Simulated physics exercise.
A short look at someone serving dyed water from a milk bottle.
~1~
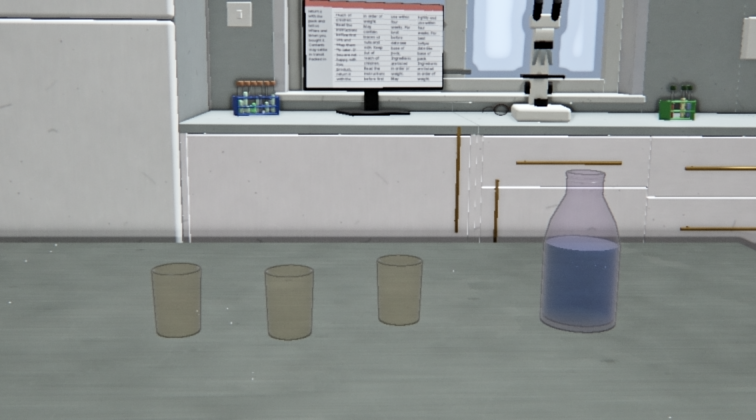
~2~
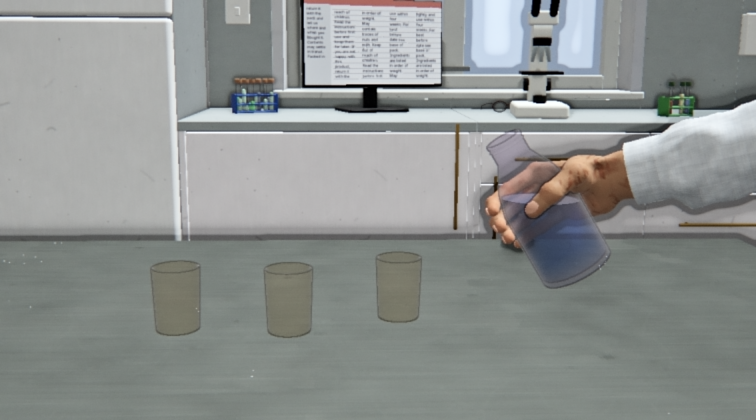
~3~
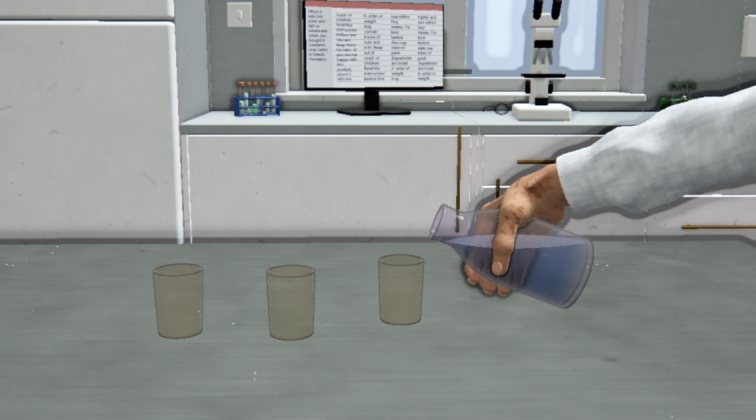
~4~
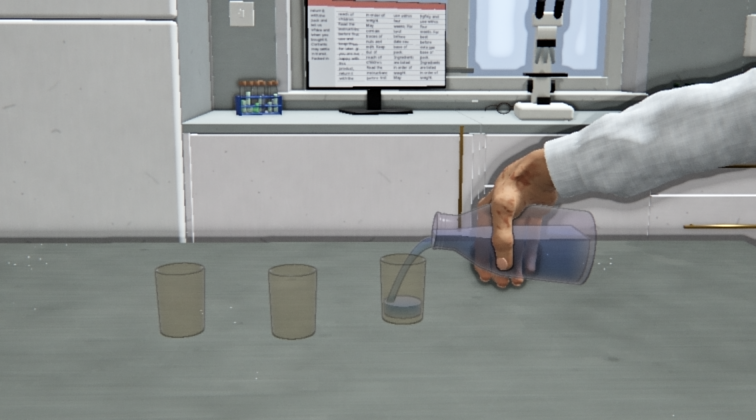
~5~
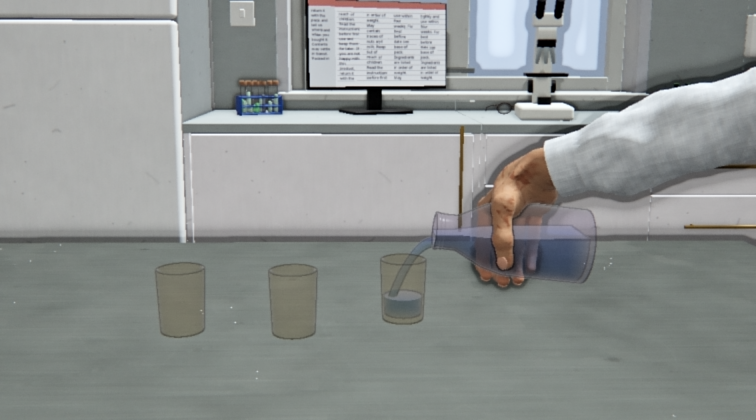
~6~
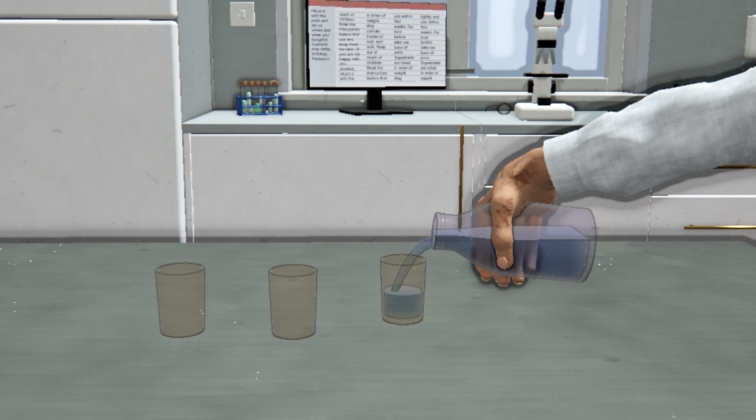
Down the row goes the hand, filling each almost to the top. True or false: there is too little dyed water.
False.
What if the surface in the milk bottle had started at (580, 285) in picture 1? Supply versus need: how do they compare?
Result for that case: Supply fails.
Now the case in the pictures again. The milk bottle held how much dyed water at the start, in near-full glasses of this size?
Tally: Around 4.5.
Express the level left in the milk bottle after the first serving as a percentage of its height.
About 40 per cent.
A moment on, the first is about three quarters full.
Further on, the first is done and the milk bottle has about three quarters of its load.
When it is over, all three are full and about a third of the dyed water is over.
